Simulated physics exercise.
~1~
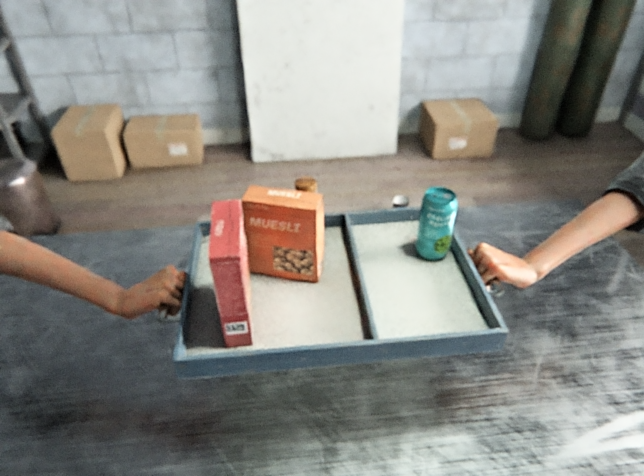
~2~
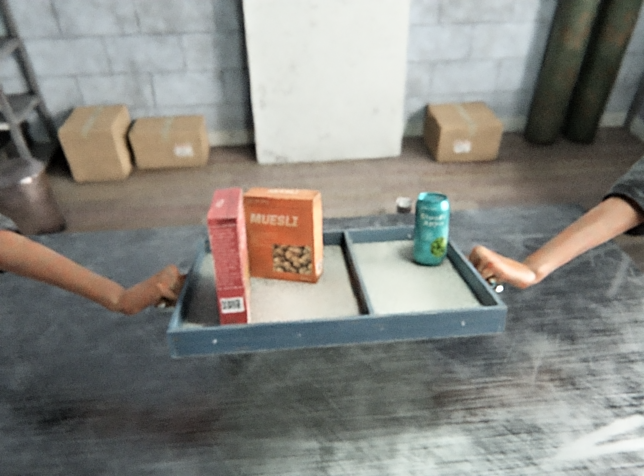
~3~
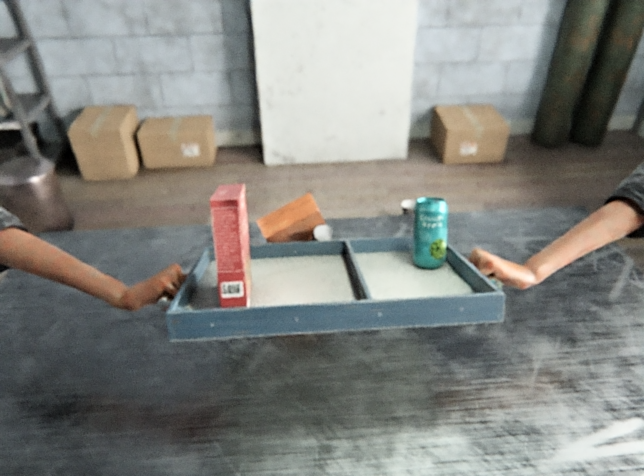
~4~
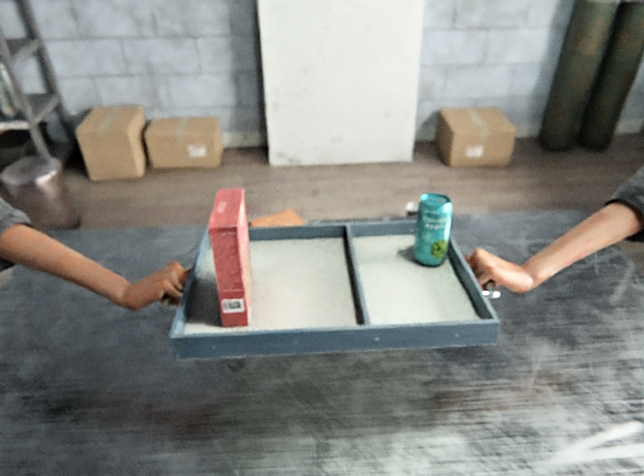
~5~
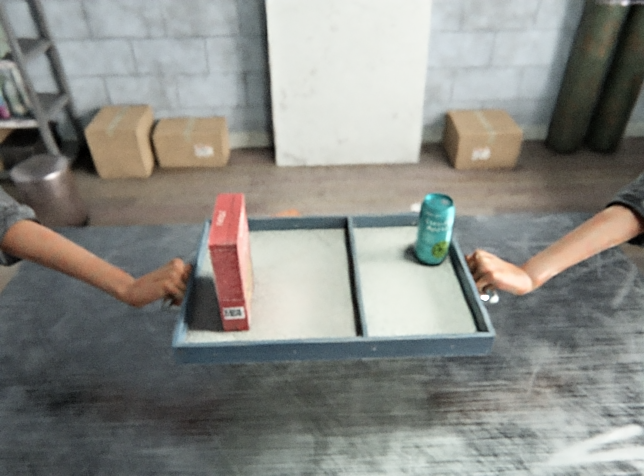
A blue-grey tray with a raised rim and a cross bar is held by a hand at each end above a dark, scuffed tabletop, seen from the front in a room with pale block walls and cardboard boxes. A red packet and an orange muesli packet stand on the left, with a small item mostly hidden behind the orange one, and a turquoise can stands on the right. The hands tip the far edge down, and the orange packet and the small item topple off over it. The tray is then levelled, with the red packet and can still upright on it.
